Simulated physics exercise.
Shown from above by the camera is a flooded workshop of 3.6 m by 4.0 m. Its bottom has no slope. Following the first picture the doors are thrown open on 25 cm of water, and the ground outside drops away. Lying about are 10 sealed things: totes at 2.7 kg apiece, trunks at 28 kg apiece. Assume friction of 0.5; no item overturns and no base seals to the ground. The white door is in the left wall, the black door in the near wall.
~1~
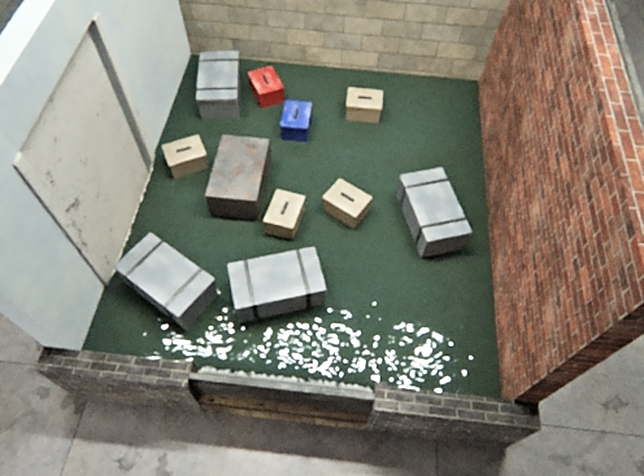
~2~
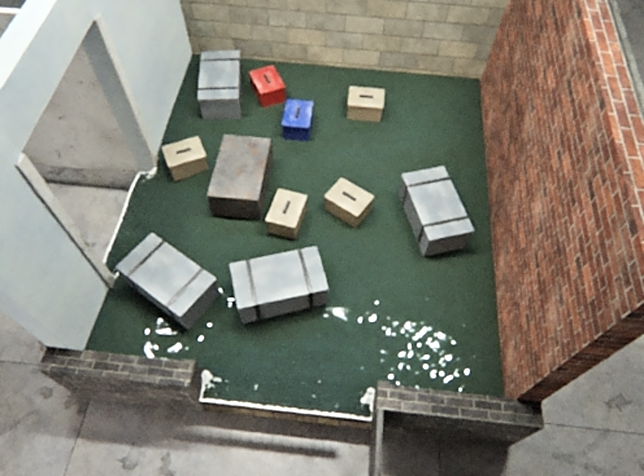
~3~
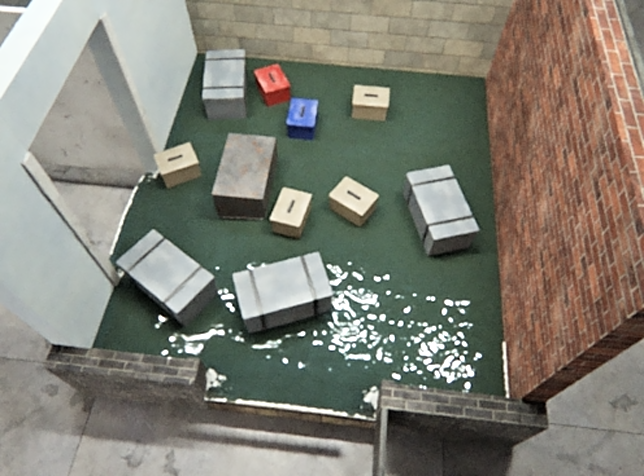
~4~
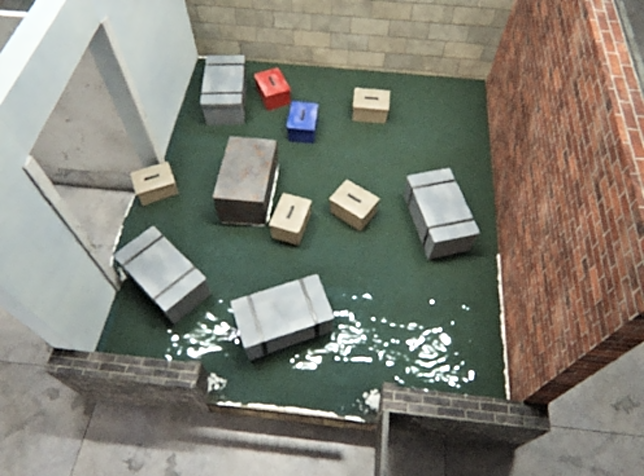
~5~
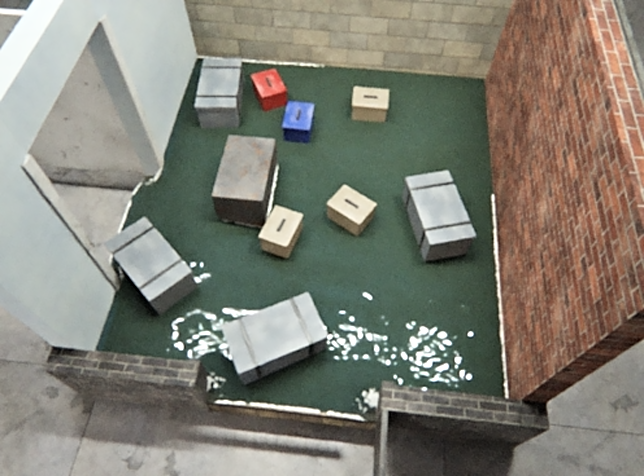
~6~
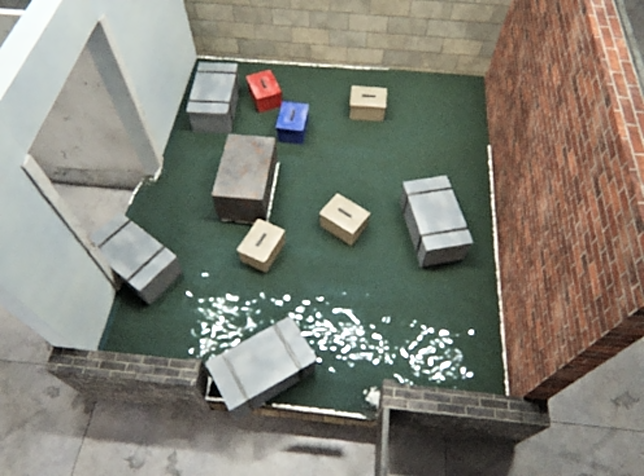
The doors in the left and near walls opened, then a tan tote drifted left and disappeared at the doorway, and a grey trunk slid to the near opening while the red and blue totes barely shifted.
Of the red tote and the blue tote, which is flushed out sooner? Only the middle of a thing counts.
Sooner out: The red one.
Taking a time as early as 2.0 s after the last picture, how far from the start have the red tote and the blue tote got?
Roughly 60 and 50 cm.
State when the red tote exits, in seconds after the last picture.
Around 7.0 seconds.
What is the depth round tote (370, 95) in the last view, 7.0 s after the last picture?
Depth: Near 11 cm.
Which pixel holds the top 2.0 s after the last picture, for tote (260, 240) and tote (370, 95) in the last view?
Approx. (187, 257); approx. (341, 121).
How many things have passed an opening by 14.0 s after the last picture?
8.
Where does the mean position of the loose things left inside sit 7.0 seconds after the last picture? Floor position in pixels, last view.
About (261, 208).
Then, 2.0 s after the last picture the red tote is near (231, 105), 0.6 m from its start, afloat; the blue tote is near (262, 133), 0.5 m from its start, afloat; 2 of 10 are out; 8 afloat.
Then, 7.0 s after the last picture the red tote has gone out (6.8 s after the last picture); the blue tote is near (244, 126), 0.7 m from its start, afloat; 7 of 10 are out; 3 afloat.
Then, 14.0 s after the last picture the red tote has gone out (6.8 s after the last picture); the blue tote has gone out (11.2 s after the last picture); 8 of 10 are out; 2 afloat.
Then, 18.0 s after the last picture the red tote has gone out (6.8 s after the last picture); the blue tote has gone out (11.2 s after the last picture); 10 of 10 are out; 0 afloat.
